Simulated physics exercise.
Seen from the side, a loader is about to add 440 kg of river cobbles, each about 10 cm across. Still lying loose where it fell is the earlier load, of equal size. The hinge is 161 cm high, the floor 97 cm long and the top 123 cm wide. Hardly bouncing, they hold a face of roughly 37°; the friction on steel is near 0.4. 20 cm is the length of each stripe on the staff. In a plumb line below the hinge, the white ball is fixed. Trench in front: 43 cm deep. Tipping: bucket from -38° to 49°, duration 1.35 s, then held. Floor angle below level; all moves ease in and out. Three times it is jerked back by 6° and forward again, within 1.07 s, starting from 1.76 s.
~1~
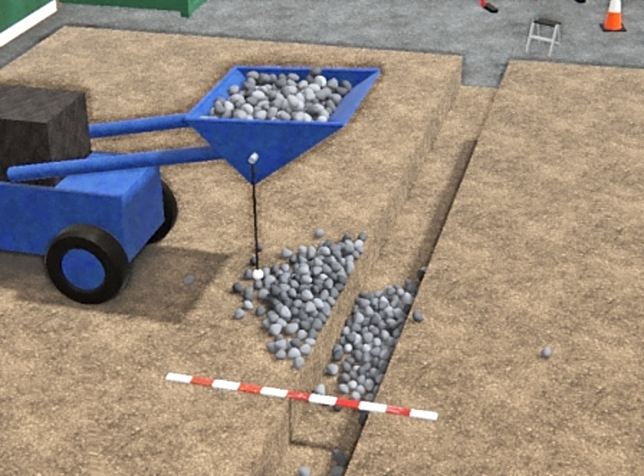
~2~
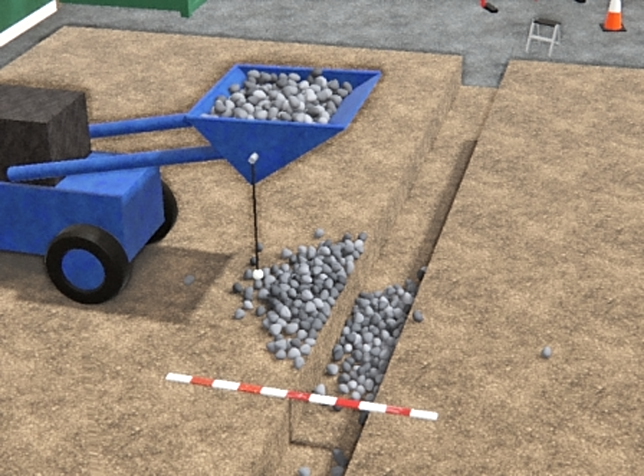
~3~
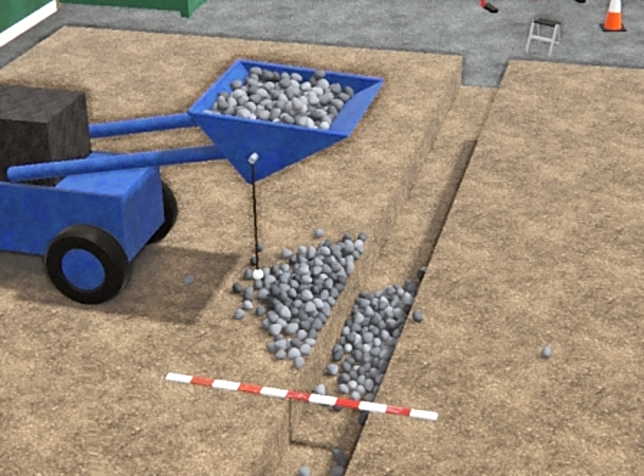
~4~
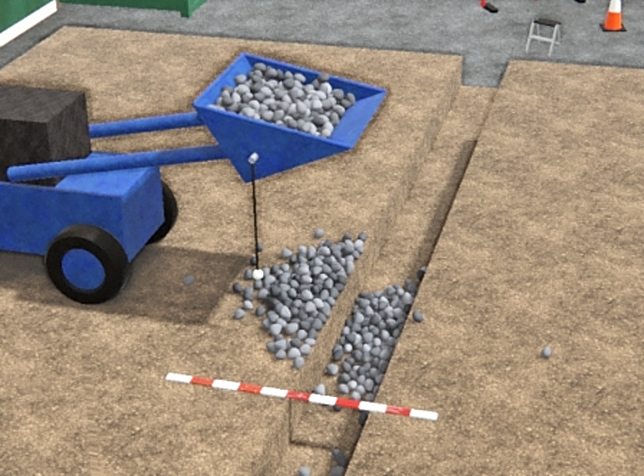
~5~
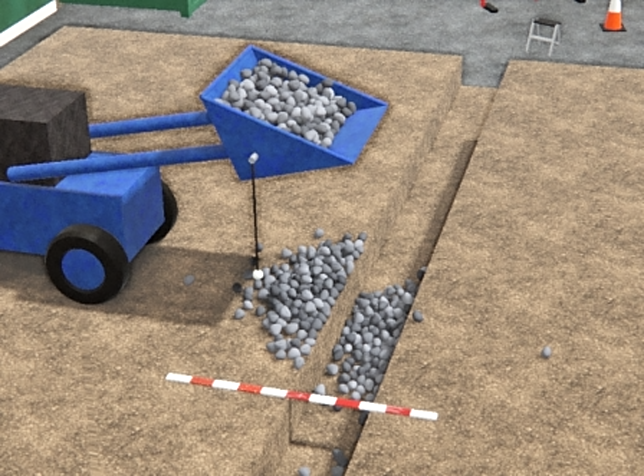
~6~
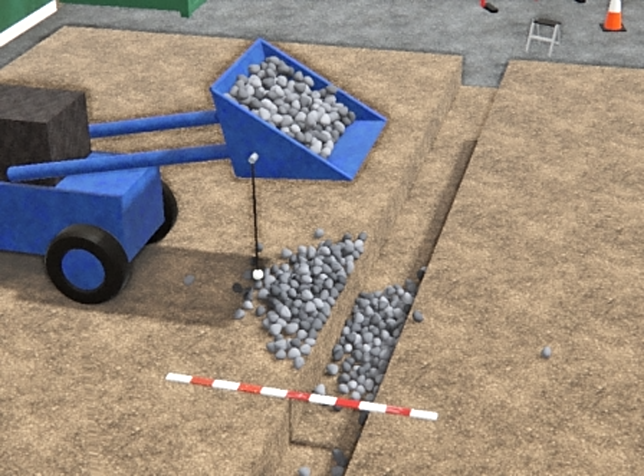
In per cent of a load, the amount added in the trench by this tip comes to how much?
It comes to roughly 95 per cent.
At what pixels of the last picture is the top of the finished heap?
In the last view, close to (311, 281).
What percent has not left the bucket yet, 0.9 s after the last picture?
That works out to about 30 %.
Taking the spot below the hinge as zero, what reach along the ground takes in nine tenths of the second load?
Roughly 110 centimetres.
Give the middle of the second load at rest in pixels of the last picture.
(377, 325).
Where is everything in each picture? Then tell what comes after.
Lip at (343, 125), floor tilted -38°, highest stones at (290, 88). The earlier load is highest near (312, 274), 16 cm above ground level, 47 % short of the trench, 52 % in the trench, 1 % past the trench, in the first picture.
Lip at (345, 128), floor tilted -36°, highest stones at (283, 89), in the second picture.
The bucket is at -31°, its lip at (348, 136); the top of the load is at (271, 82), in the third picture.
Lip at (351, 148), floor tilted -24°, highest stones at (260, 77), in the fourth picture.
The bucket is at -15°, its lip at (353, 163); the top of the load is at (264, 70), in the fifth picture.
The bucket is at -5°, its lip at (352, 180); the top of the load is at (265, 70), in the sixth picture.
Then, 0.4 s after the last picture the floor is at 35°; in per cent of one load, 99 in the bucket, 47 short of the trench, 53 in the trench, 1 past the trench; the foremost stones are at (424, 337).
Then, 0.9 s after the last picture the floor is at 49°; in per cent of one load, 31 in the bucket, 55 short of the trench, 114 in the trench, 1 past the trench; the foremost stones are at (420, 345).
Then, 2.7 s after the last picture the floor is at 49°; in per cent of one load, 0 in the bucket, 47 short of the trench, 147 in the trench, 6 past the trench; the foremost stones are at (511, 313).
Then, 5.5 s after the last picture the floor is at 49°; in per cent of one load, 0 in the bucket, 47 short of the trench, 147 in the trench, 6 past the trench; the foremost stones are at (511, 313). Net gain in the trench, 95.
